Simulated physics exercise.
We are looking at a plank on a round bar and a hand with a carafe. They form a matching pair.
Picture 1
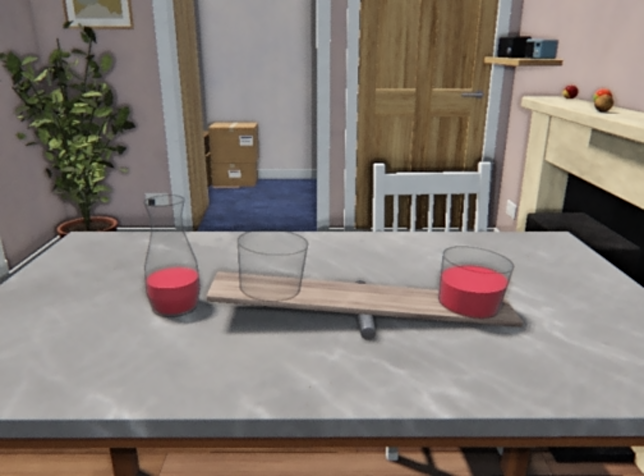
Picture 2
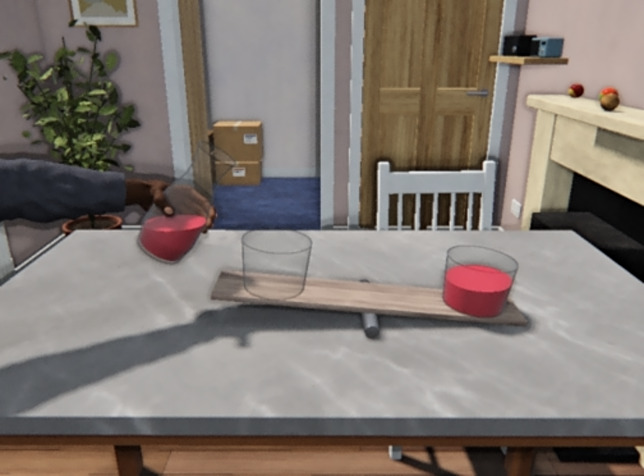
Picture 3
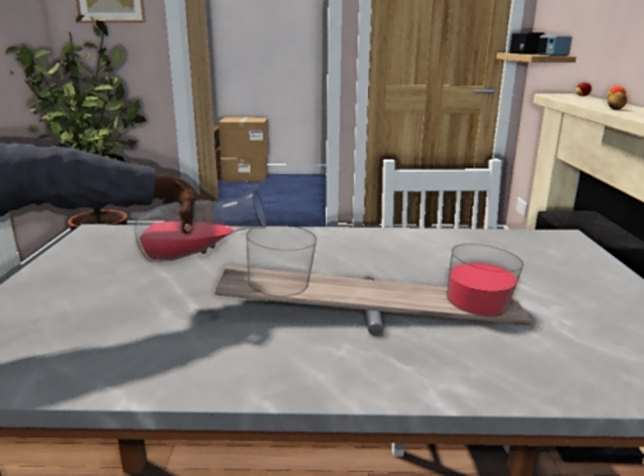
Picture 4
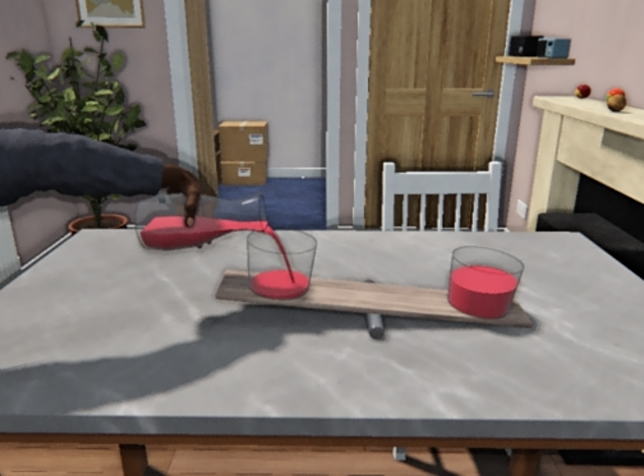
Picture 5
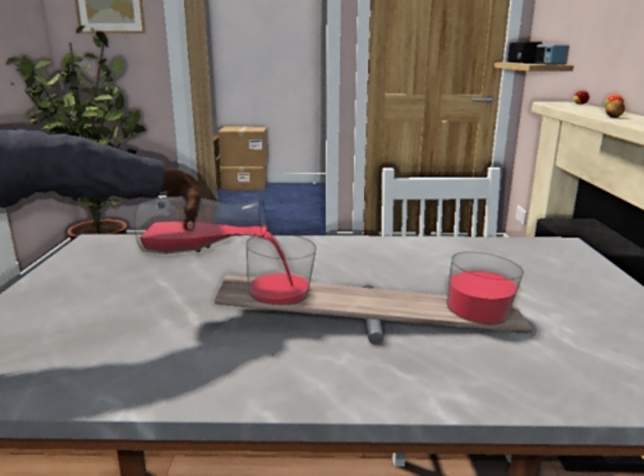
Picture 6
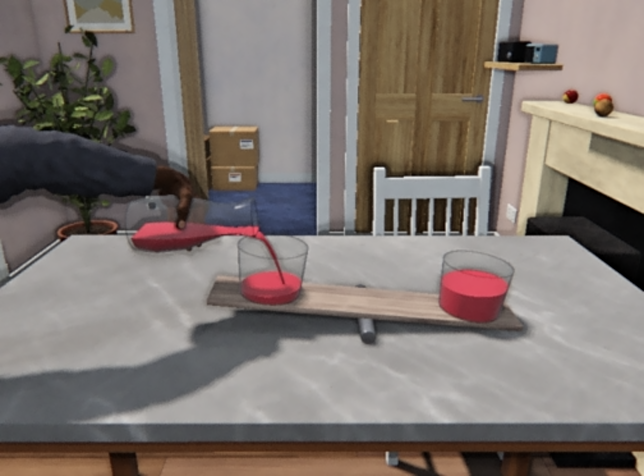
On a grey marble-topped table, a plank rests across a round bar, with an empty clear tub on its raised left end and a tub of red liquid on its low right end. A hand lifts a carafe from the left, tips it and pours a little red liquid into the left tub, while the plank keeps its slant.
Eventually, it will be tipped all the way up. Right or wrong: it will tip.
Wrong.
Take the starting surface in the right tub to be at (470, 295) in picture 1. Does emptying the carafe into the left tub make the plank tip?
I think it swaps its tilt.
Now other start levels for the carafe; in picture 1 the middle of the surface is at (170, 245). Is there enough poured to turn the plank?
My call: Tips over.
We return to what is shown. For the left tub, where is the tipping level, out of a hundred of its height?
Near 60 in a hundred.
A moment on, the left tub is about a quarter full; the plank leans as before.
Further on, the left tub is about a third full; the plank leans as before.
When it is over, the left tub is about a third full; the plank leans as before.
